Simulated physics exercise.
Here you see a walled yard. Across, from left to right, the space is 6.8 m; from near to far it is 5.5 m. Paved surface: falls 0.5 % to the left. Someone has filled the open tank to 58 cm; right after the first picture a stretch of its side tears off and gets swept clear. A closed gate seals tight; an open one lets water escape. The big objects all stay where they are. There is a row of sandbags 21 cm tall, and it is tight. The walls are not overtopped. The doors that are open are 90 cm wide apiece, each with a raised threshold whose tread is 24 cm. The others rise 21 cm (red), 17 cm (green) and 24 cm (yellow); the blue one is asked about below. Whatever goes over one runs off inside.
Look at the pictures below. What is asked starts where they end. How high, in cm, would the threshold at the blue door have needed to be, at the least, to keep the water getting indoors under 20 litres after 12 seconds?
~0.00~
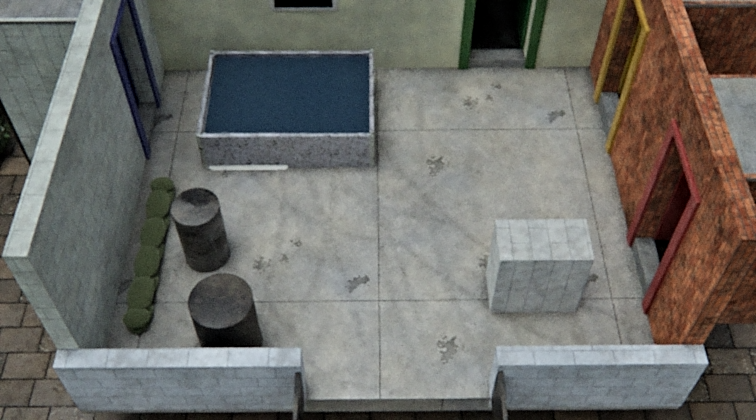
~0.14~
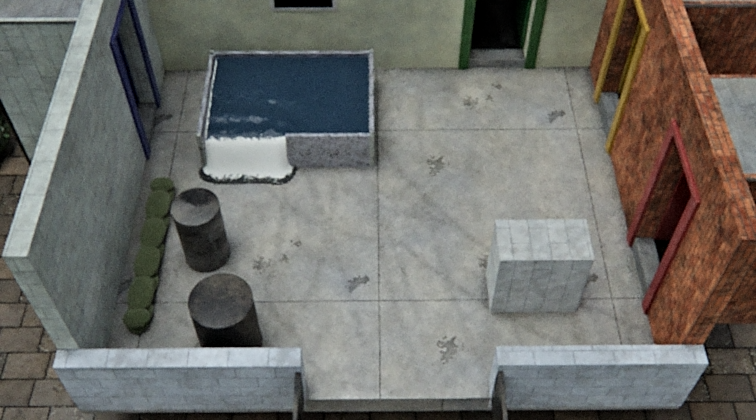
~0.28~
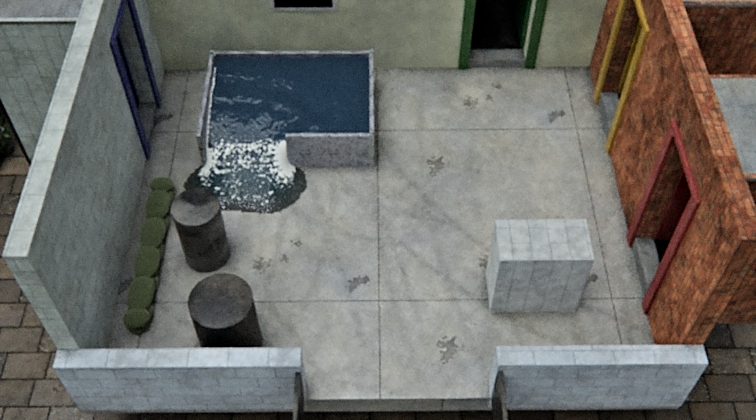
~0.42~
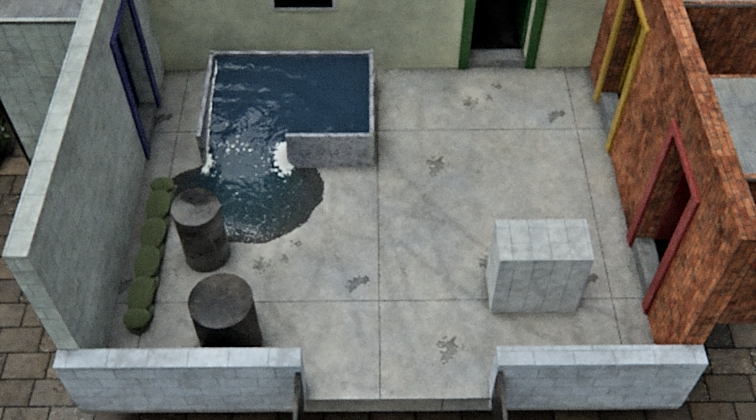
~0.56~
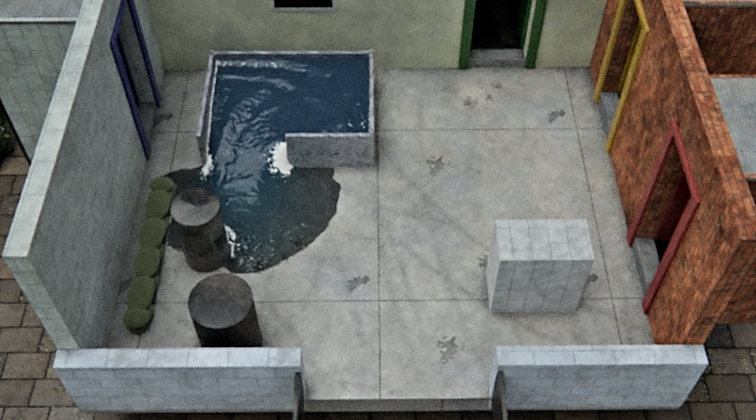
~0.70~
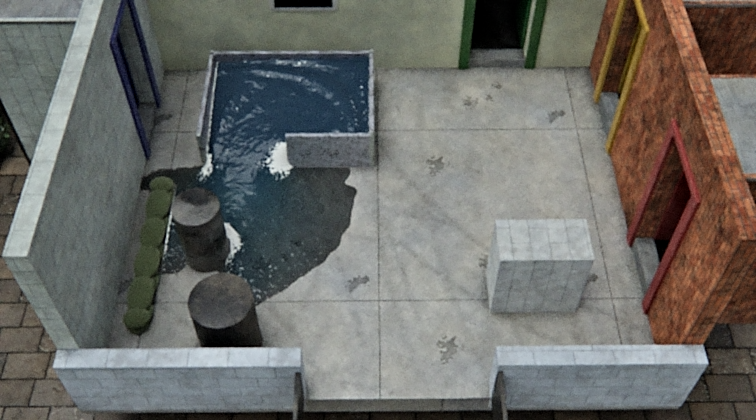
About 6.5 cm.
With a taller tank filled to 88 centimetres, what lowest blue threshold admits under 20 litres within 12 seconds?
About 9.0 centimetres.
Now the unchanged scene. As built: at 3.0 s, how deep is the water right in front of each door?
Depths in cm - blue: 4, red: 0, green: 0, yellow: 0.
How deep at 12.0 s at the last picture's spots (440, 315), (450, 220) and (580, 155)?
Roughly 4, 4 and 2 centimetres.
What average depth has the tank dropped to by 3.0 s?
It averages close to 26 centimetres.
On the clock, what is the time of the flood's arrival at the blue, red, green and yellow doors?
Blue 2.2 s, red 5.5 s, green 8.5 s, yellow 8.0 s.
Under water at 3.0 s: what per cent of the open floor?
Roughly 40 percent of the floor is wet.
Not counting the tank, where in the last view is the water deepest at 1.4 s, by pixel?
At about pixel (185, 227).
After 1.4 s water covers 25 % of the floor, deepest (40 cm) near (185, 227); it has not reached the blue door.
After 3.0 s water covers 40 % of the floor, deepest (28 cm) near (212, 227); 4 cm at the blue door, 0 litres in over its 12 cm threshold.
After 12.0 s water covers 95 % of the floor, deepest (9 cm) near (164, 82); 8 cm at the blue door, 0 litres in over its 12 cm threshold.
At the blue door as built, the water arrived by 2.3 s and peaked near 11 cm at 9.2 s.
Run again over the same 12 s with other heights there, 31 litres in over 5.5 cm, 13 litres over 7.5 cm. The limit of 20 litres is kept from about 6.5 cm up.
